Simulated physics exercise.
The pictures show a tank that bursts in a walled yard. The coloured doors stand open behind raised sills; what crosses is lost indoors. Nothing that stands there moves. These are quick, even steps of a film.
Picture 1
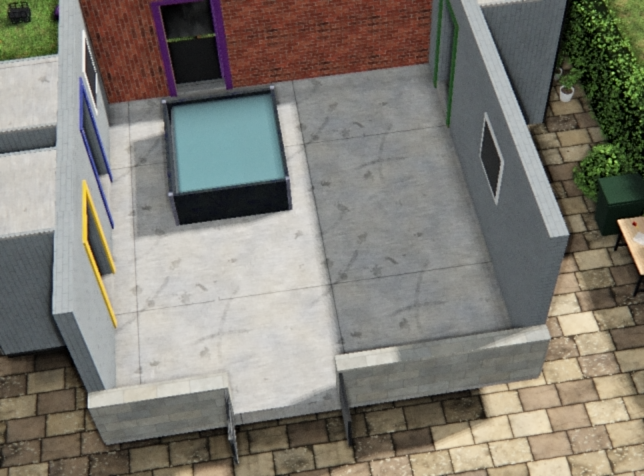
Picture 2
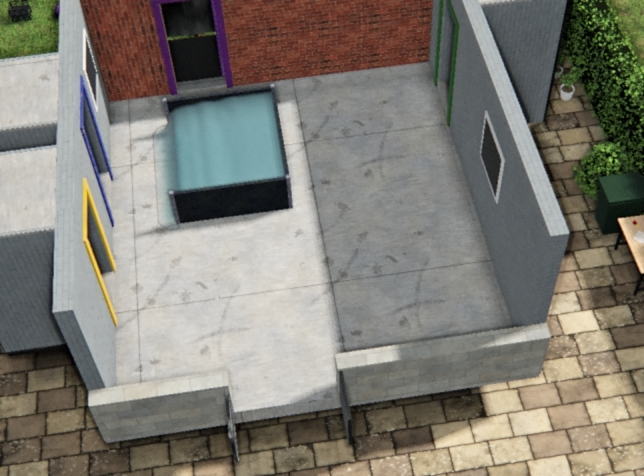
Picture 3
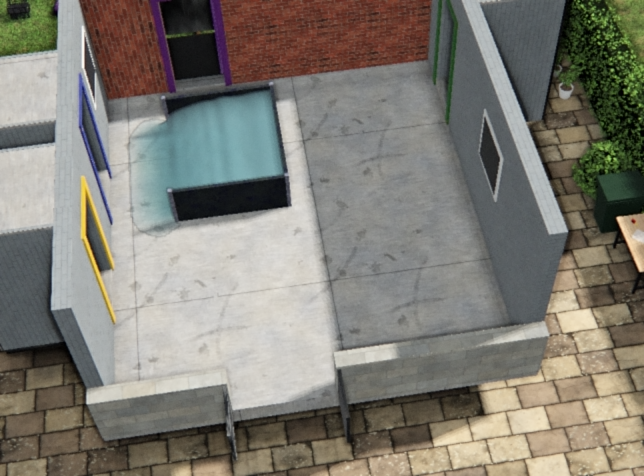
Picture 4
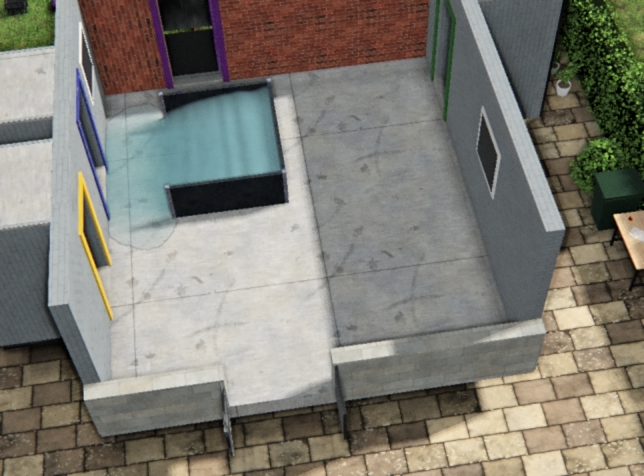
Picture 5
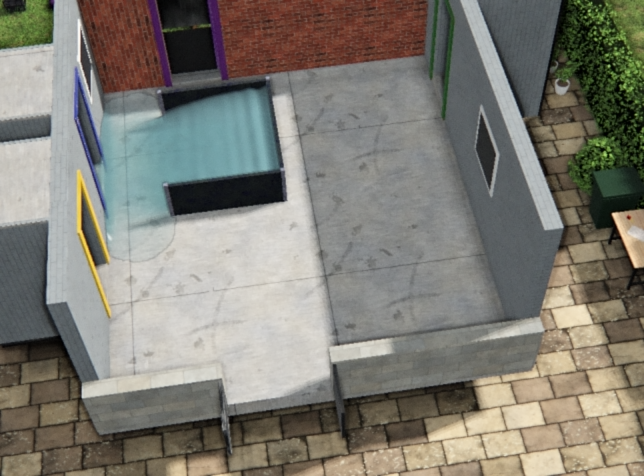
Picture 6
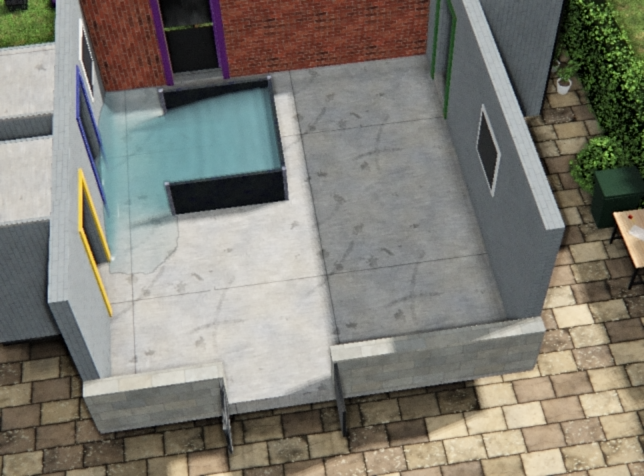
Water in the dark-sided tank rippled, then poured out through its open left side and spread over the grey floor to the left wall, with a thin sheet creeping forward near the yellow-edged opening.
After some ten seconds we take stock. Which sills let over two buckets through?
One by one: The green door admits no more than that; the purple door lets in a lot; the blue door lets in a lot; the yellow door lets in a lot.
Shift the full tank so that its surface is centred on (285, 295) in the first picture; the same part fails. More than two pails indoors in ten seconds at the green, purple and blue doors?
My reading: Green door is under; purple door lets more in; blue door takes less.
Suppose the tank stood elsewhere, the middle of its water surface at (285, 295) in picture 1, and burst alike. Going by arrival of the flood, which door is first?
First comes the yellow one.
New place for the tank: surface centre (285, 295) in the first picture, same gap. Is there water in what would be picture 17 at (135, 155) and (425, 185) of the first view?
In that order: Flooded, not flooded.
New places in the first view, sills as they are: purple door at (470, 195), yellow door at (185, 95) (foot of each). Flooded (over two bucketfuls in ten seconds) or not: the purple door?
One by one: The purple one holds.
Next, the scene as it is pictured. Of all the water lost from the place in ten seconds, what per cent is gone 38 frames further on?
I make it 80 per cent.
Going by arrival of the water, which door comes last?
That is the one in green.
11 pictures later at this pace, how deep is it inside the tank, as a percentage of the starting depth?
Some 30 per cent.
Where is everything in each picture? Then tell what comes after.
In the first picture, the open tank at (224, 143) is whole and still.
In the second picture, the front is at (177, 227), out from the gap at (174, 166).
In the third picture, water pours out at (173, 165) and has run to (161, 233).
In the fourth picture, water pours out at (171, 162) and has run to (130, 111).
In the fifth picture, the front is at (108, 251), out from the gap at (169, 161).
In the sixth picture, the front is at (110, 268), out from the gap at (171, 160).
A moment on, water covers 15 % of the floor; the green door not reached, the purple door not reached, the blue door far over two buckets in, the yellow door wet at the sill, nothing in.
Next, water covers 30 % of the floor; the green door not reached, the purple door wet at the sill, nothing in, the blue door far over two buckets in, the yellow door under two buckets in.
Then, water covers 50 % of the floor; the green door wet at the sill, nothing in, the purple door over two buckets in, the blue door far over two buckets in, the yellow door over two buckets in.
Later, water covers 75 % of the floor; the green door wet at the sill, nothing in, the purple door over two buckets in, the blue door far over two buckets in, the yellow door over two buckets in.
In the end, water covers 90 % of the floor; the green door wet at the sill, nothing in, the purple door over two buckets in, the blue door far over two buckets in, the yellow door over two buckets in.
